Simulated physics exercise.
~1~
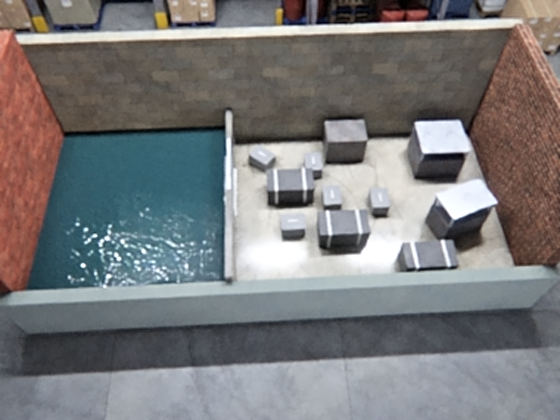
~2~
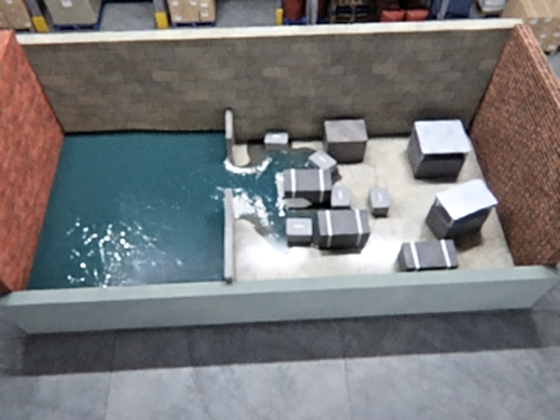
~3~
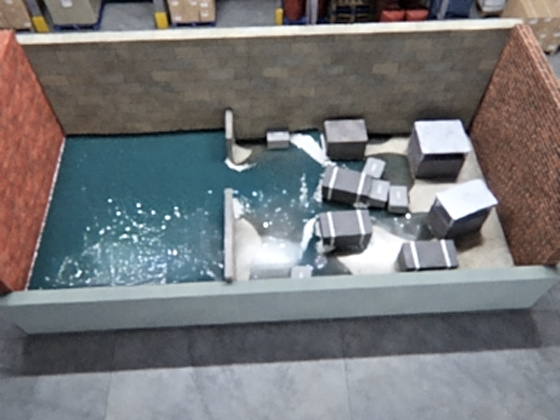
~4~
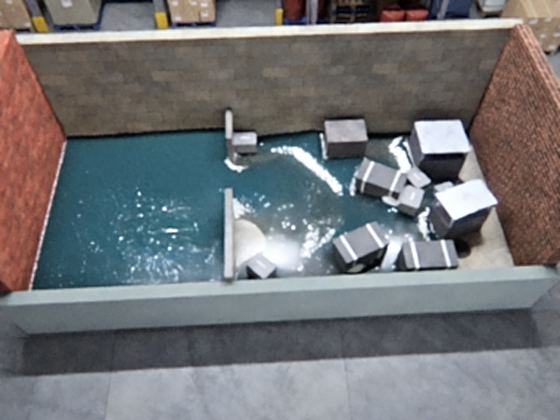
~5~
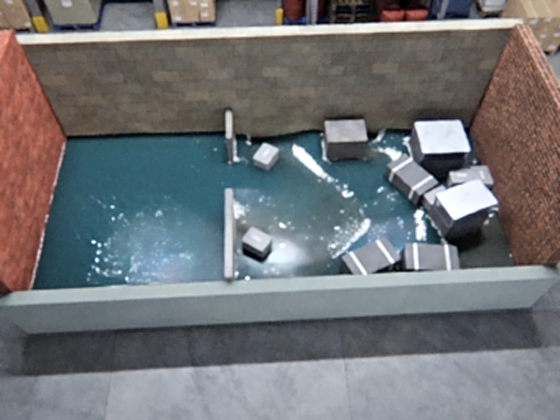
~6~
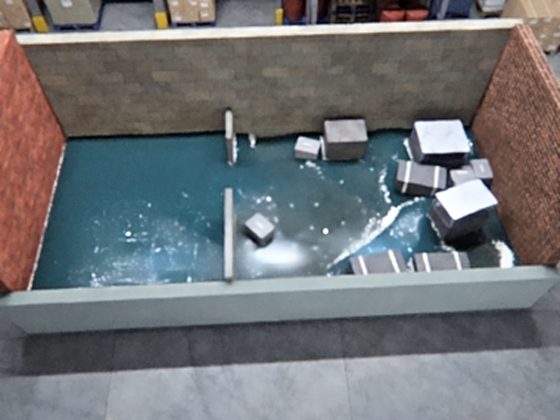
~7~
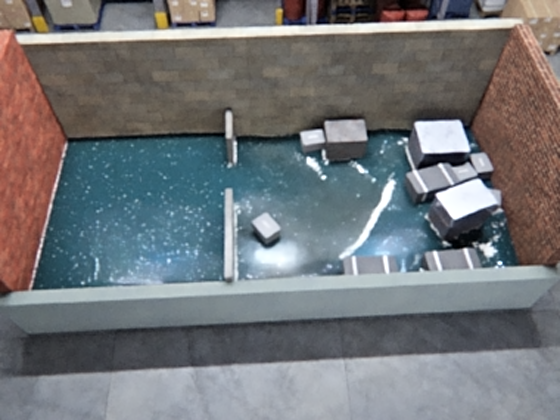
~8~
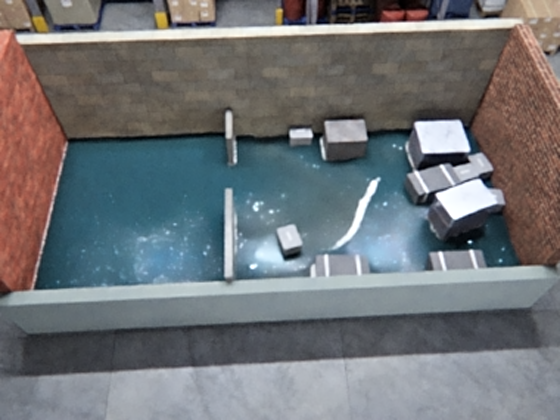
Seen from above, a walled store is split by a thin partition, with dark green water filling the left room and grey boxes, some banded with pale strips, standing on the dry floor at right. A gap opens in the partition, and water pours through, spreading among the nearest boxes. The flood pushes the banded boxes and several smaller ones rightward, while one small box swings down toward the front wall. Water soon covers the right floor, crowding many boxes around two large pale-topped blocks. Finally the surface calms, leaving most boxes clustered at right and one small box alone nearer the partition.
